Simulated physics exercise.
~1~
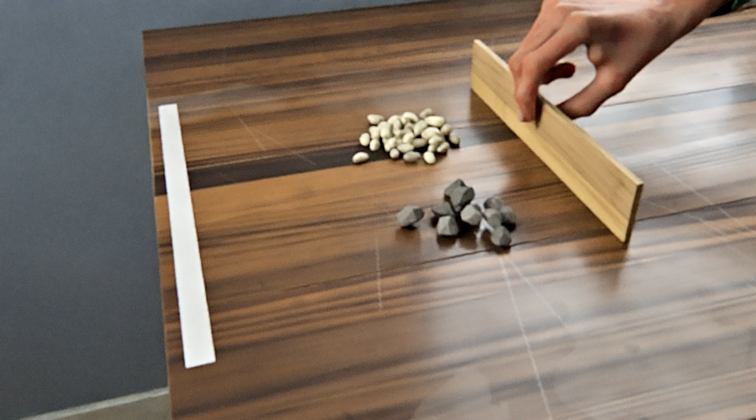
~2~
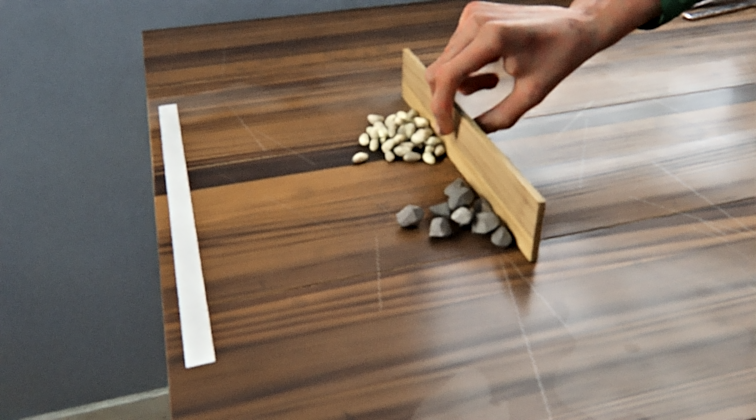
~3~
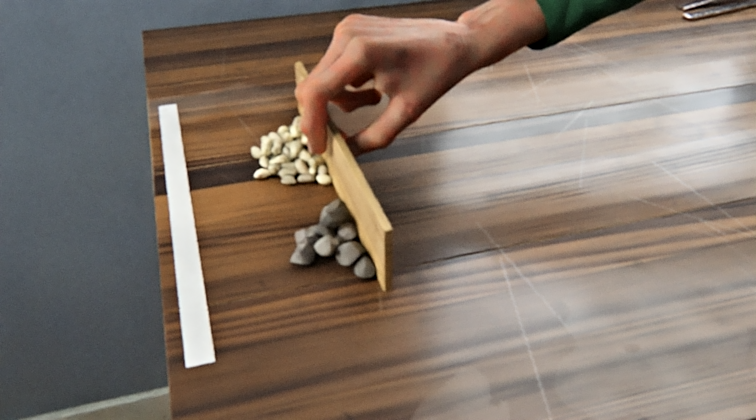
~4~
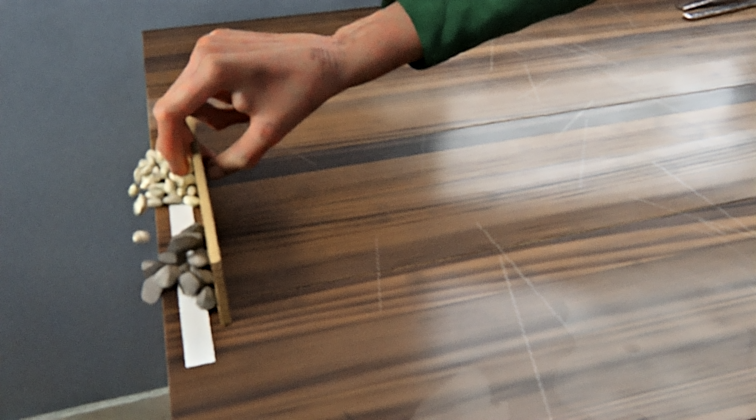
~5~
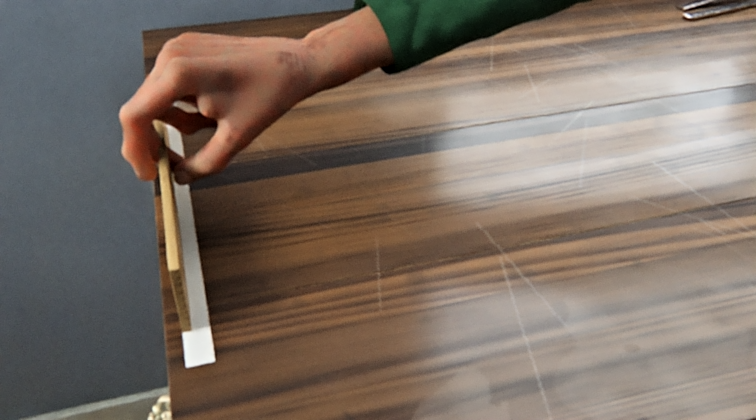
We see a hand holding a strip of wood upright and sweeping pale beans and dark grey stones left across a wooden table towards white tape at the edge, where both piles go over the side, leaving the strip at the tape and the tabletop cleared.
